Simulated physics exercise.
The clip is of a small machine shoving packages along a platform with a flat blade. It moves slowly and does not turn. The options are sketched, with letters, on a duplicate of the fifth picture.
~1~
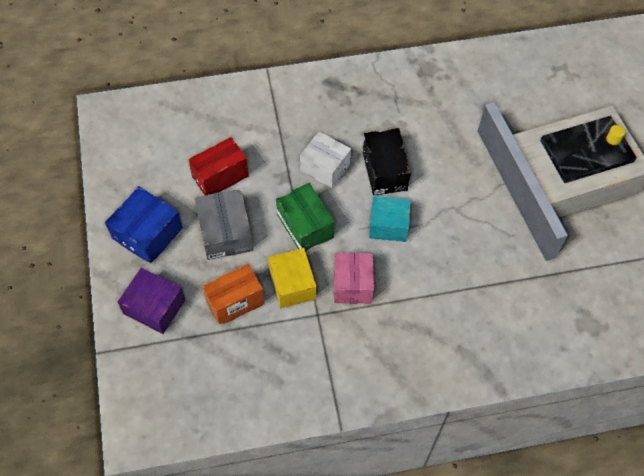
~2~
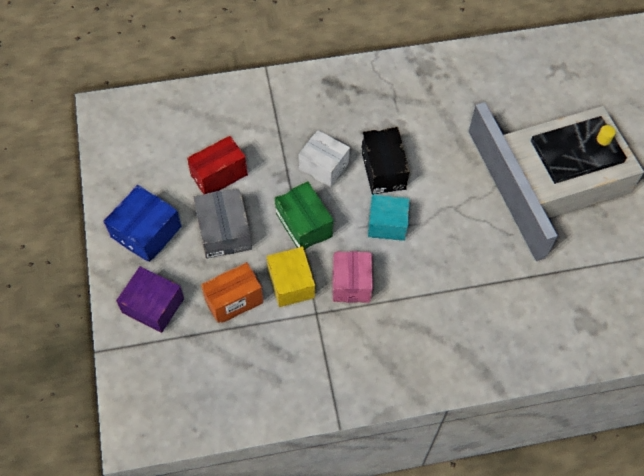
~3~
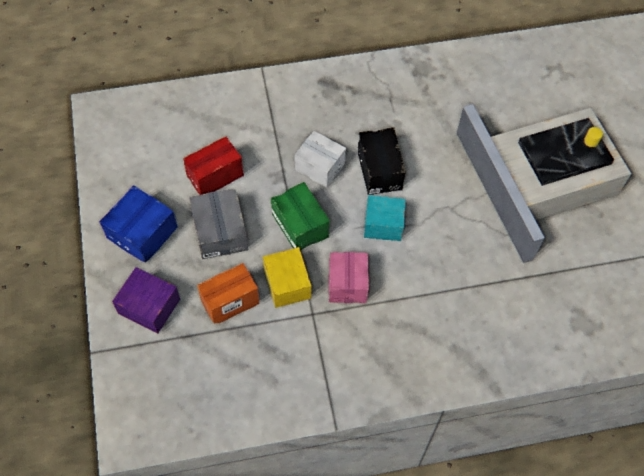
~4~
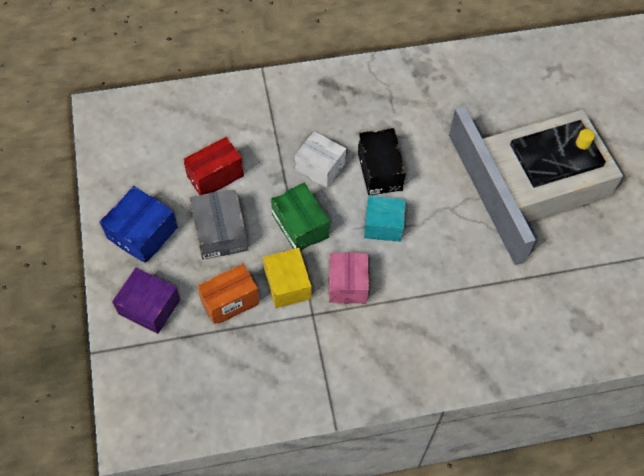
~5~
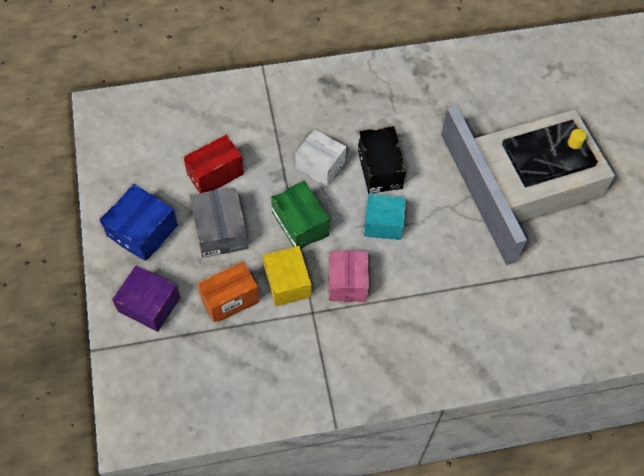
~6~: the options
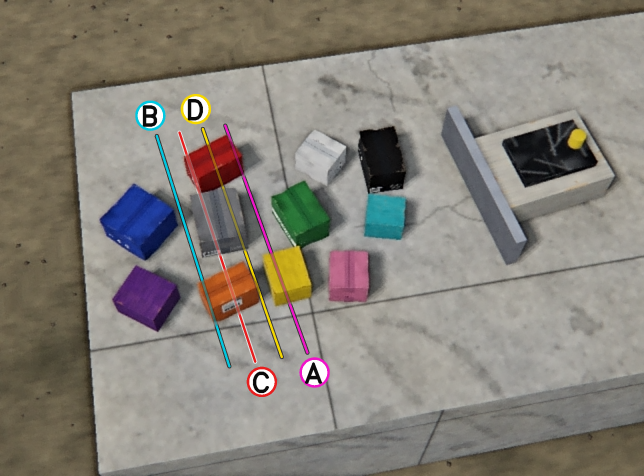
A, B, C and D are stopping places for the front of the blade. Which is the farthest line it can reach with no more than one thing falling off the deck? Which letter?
Stop at D.
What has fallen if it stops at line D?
The blue parcel goes over.
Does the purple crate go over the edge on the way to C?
Yes.
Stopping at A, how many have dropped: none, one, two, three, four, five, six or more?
By then, none.
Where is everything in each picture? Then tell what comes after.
The first picture shows orange box (234, 296); white parcel (325, 160); black box (386, 162).
The second picture shows robot (573, 150); green box (304, 217).
The third picture shows robot (561, 152); blue parcel (140, 224).
The fourth picture shows robot (552, 154); turquoise crate (385, 219).
The fifth picture shows robot (544, 154); grey box (219, 222); yellow crate (287, 276); orange box (228, 293).
On the marked copy, A at (263, 231); B at (190, 243); C at (215, 239); D at (240, 235).
Following D. Soon after the start, robot (459, 167); white parcel (305, 160); black box (354, 166).
Later, robot (372, 181); red box (192, 160); grey box (203, 226).
In the end, robot (305, 191); blue parcel over the edge; purple crate (101, 300); one fallen.
As for the rest, A is within the limit but short; B drops two; C drops two.
